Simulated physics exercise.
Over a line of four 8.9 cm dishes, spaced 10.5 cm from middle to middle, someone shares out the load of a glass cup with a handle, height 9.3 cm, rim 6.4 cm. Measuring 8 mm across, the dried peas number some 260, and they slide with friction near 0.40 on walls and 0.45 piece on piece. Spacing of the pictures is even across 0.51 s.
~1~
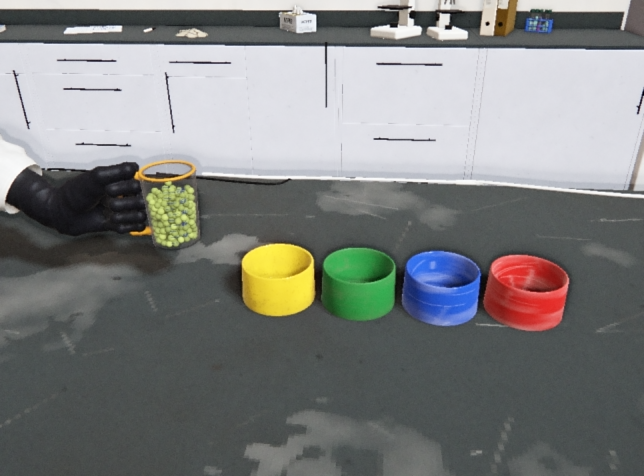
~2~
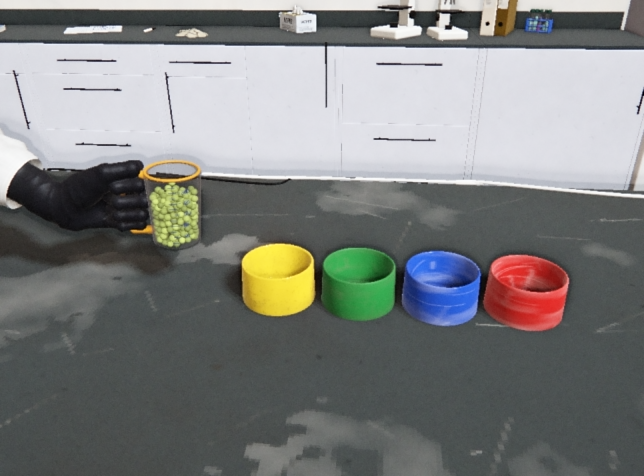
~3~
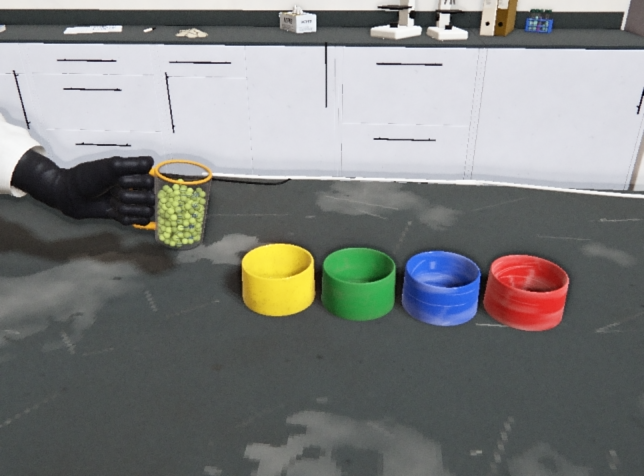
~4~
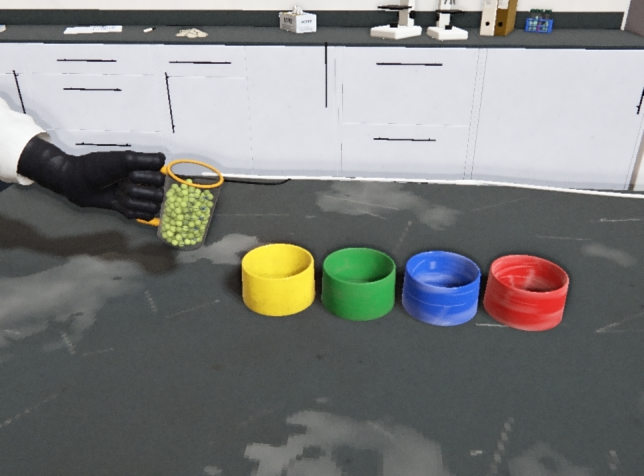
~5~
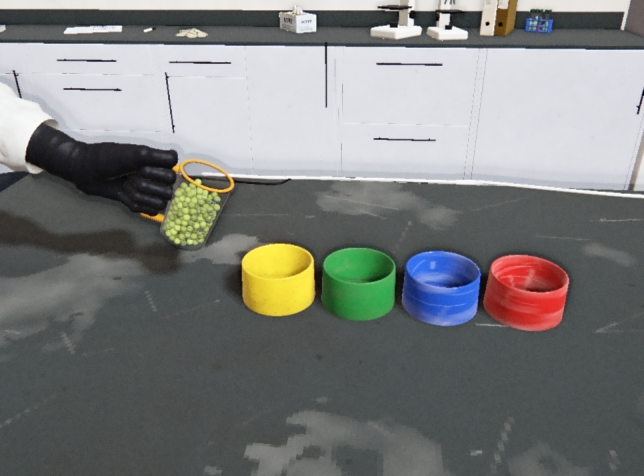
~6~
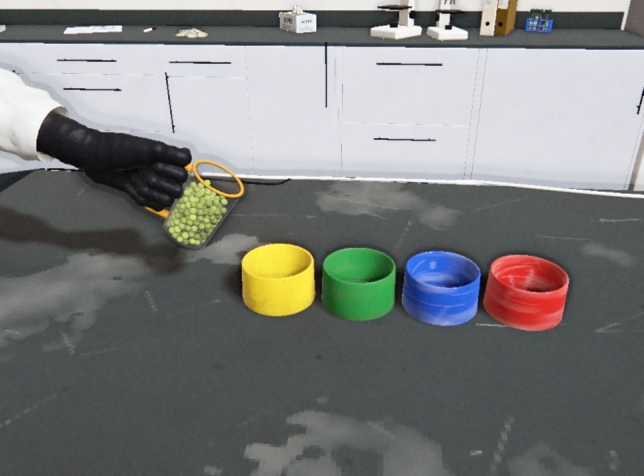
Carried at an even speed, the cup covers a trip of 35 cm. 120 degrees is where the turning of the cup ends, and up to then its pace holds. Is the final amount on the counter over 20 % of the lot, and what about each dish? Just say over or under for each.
Going through them: Red comes out under, blue comes out under, green comes out over, yellow comes out under, counter comes out over.
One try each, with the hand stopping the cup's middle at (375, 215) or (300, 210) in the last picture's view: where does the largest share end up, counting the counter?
Green, then green.
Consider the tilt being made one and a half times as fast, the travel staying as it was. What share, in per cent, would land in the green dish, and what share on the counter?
In that case the green dish gets 0 and the counter gets 10.
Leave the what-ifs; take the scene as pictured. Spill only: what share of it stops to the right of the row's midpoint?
Roughly 0 per cent of them.
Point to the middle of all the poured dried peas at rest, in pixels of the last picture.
Centre at rest: Approx. (345, 293) px.
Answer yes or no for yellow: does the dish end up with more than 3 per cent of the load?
Yellow: True.
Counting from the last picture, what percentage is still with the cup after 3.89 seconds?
Estimate: Some 0 %.
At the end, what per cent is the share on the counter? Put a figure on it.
Near 40 percent, roughly speaking.
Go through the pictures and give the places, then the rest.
In the first picture, cup at (172, 206), tilt 0 degrees, lip at (193, 172), moved 0.0 cm; middle of the pieces at (176, 216); yellow dish at (278, 261); green dish at (359, 265); blue dish at (443, 269); red dish at (529, 274).
In the second picture, cup at (175, 206), tilt 3 degrees, lip at (198, 173), moved 0.4 cm; middle of the pieces at (178, 216).
In the third picture, cup at (181, 206), tilt 11 degrees, lip at (210, 177), moved 1.2 cm; middle of the pieces at (183, 217).
In the fourth picture, cup at (188, 207), tilt 18 degrees, lip at (221, 182), moved 2.0 cm; middle of the pieces at (188, 217).
In the fifth picture, cup at (195, 207), tilt 26 degrees, lip at (232, 187), moved 2.9 cm; middle of the pieces at (193, 217).
In the sixth picture, cup at (201, 207), tilt 34 degrees, lip at (241, 193), moved 3.7 cm; middle of the pieces at (198, 217); yellow dish at (278, 261); green dish at (359, 265); blue dish at (443, 269); red dish at (529, 274).
Then, 1.68 s after the last picture, tilt 120 degrees; cup holds 0 %, green 50 %, yellow 10 %.
Then, 2.81 s after the last picture, tilt 120 degrees; cup holds 0 %, green 50 %, yellow 10 %.
Then, 3.89 s after the last picture, tilt 120 degrees; cup holds 0 %, green 50 %, yellow 10 %.
In the end, red 0 %, blue 0 %, green 50 %, yellow 10 %, counter 40 %.
